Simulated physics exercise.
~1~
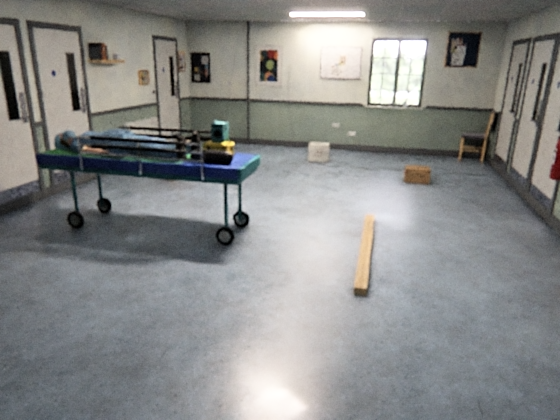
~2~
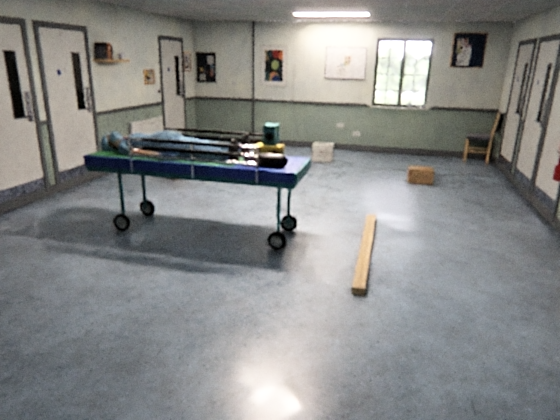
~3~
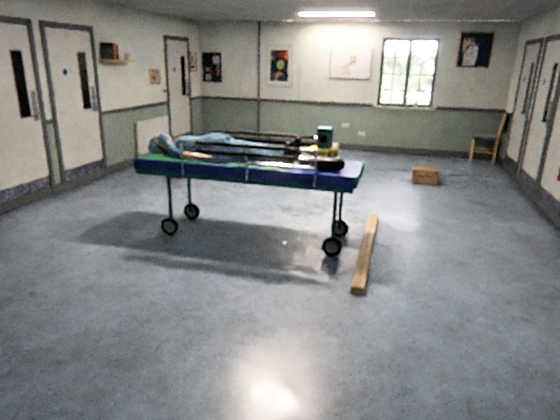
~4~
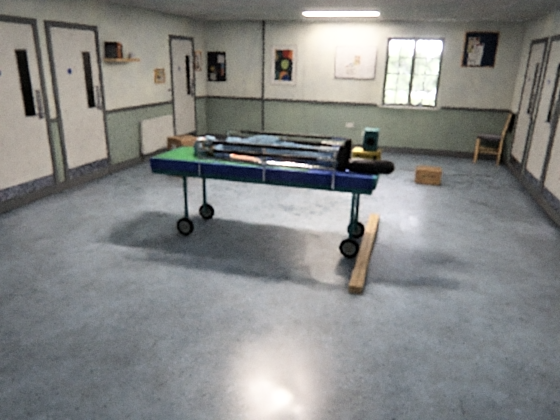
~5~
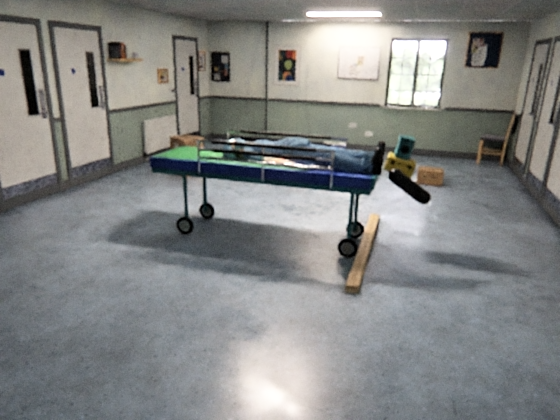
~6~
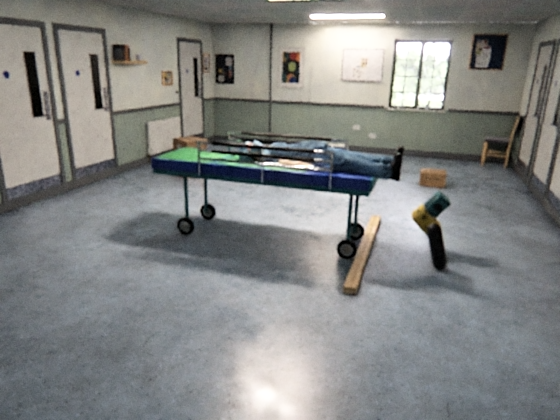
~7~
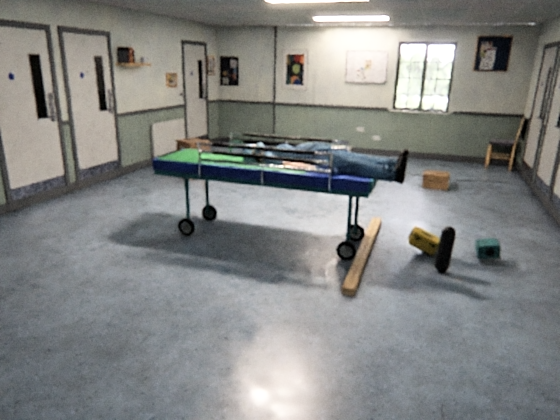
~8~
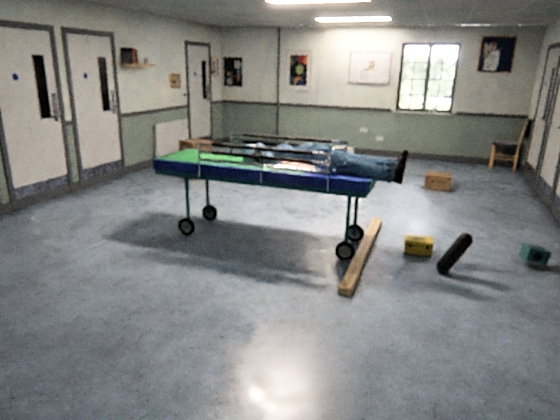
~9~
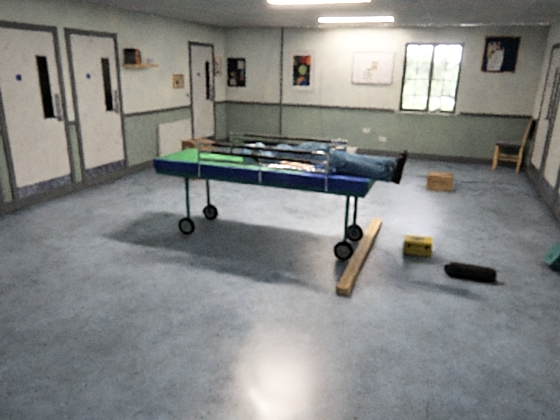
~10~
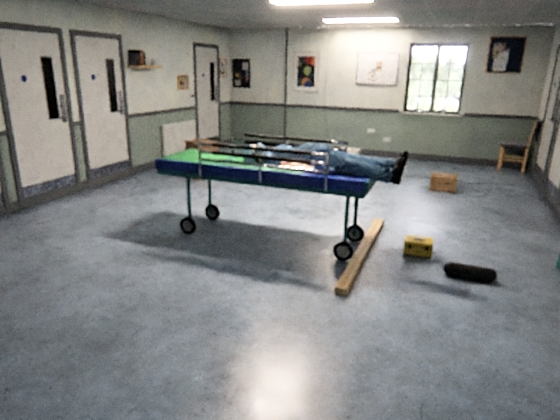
Hospital trolley rolling right into a floor sill and stopping, its person sliding feet past the end as three loose items fall.
